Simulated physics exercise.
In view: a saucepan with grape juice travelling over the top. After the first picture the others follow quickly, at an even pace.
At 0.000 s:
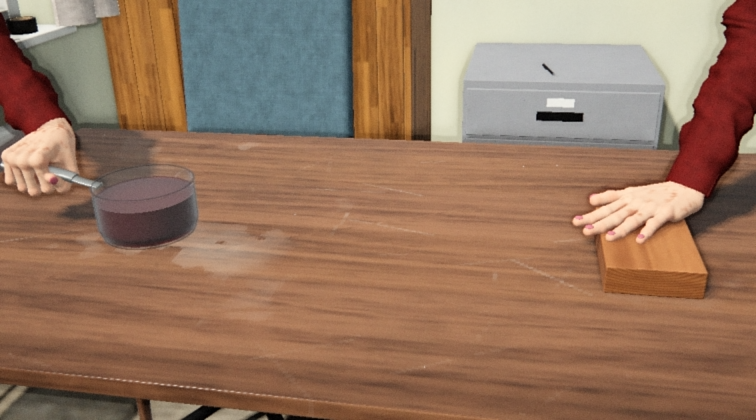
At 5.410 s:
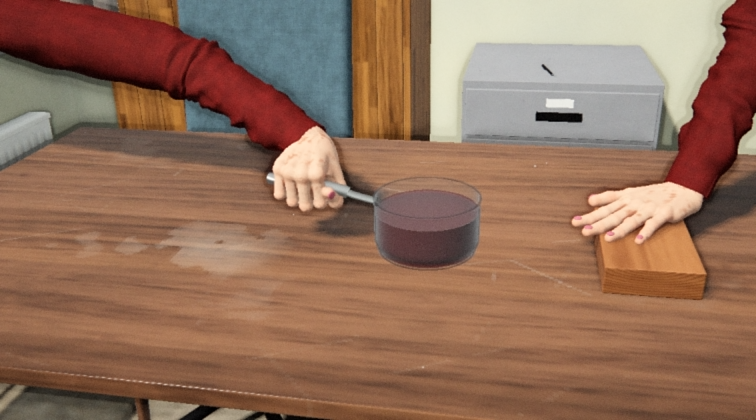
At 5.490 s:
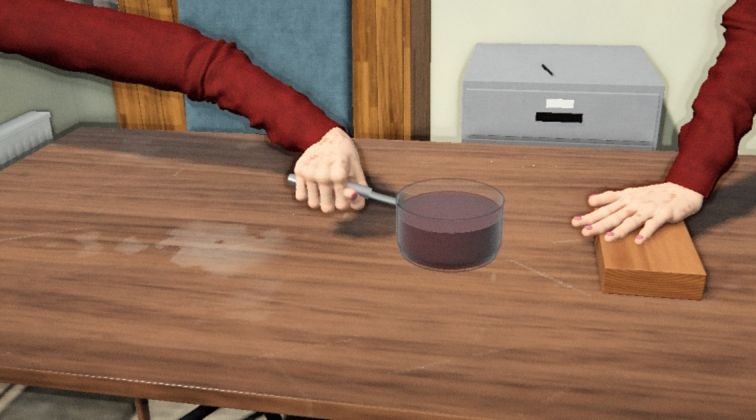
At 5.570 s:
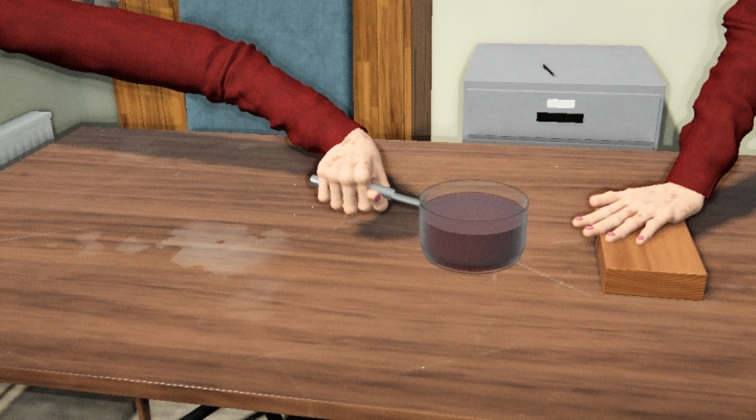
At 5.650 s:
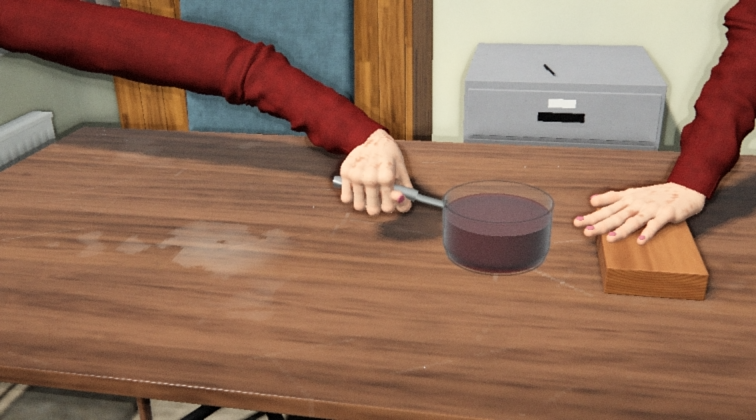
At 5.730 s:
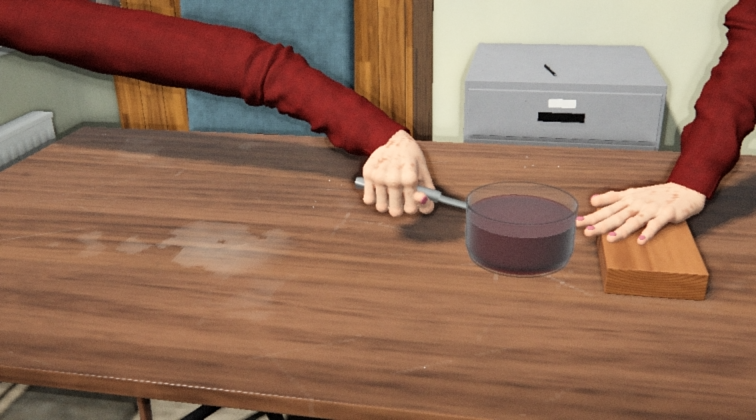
The video shows a hand in a red sleeve sliding a clear saucepan of dark purple liquid by its handle from left to right across a wooden table, while the other hand rests on a wooden block at the right.
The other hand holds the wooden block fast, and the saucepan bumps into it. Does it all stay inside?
As it turns out, it loses some.
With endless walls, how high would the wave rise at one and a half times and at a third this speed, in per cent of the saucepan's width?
About 40 and 10 per cent.
After 5.8 s, the saucepan meets the wooden block.
After 5.9 s, the grape juice surges up the wall; a puddle lies under it.
After 7.3 s, the saucepan stands at the wooden block; a puddle lies under it.
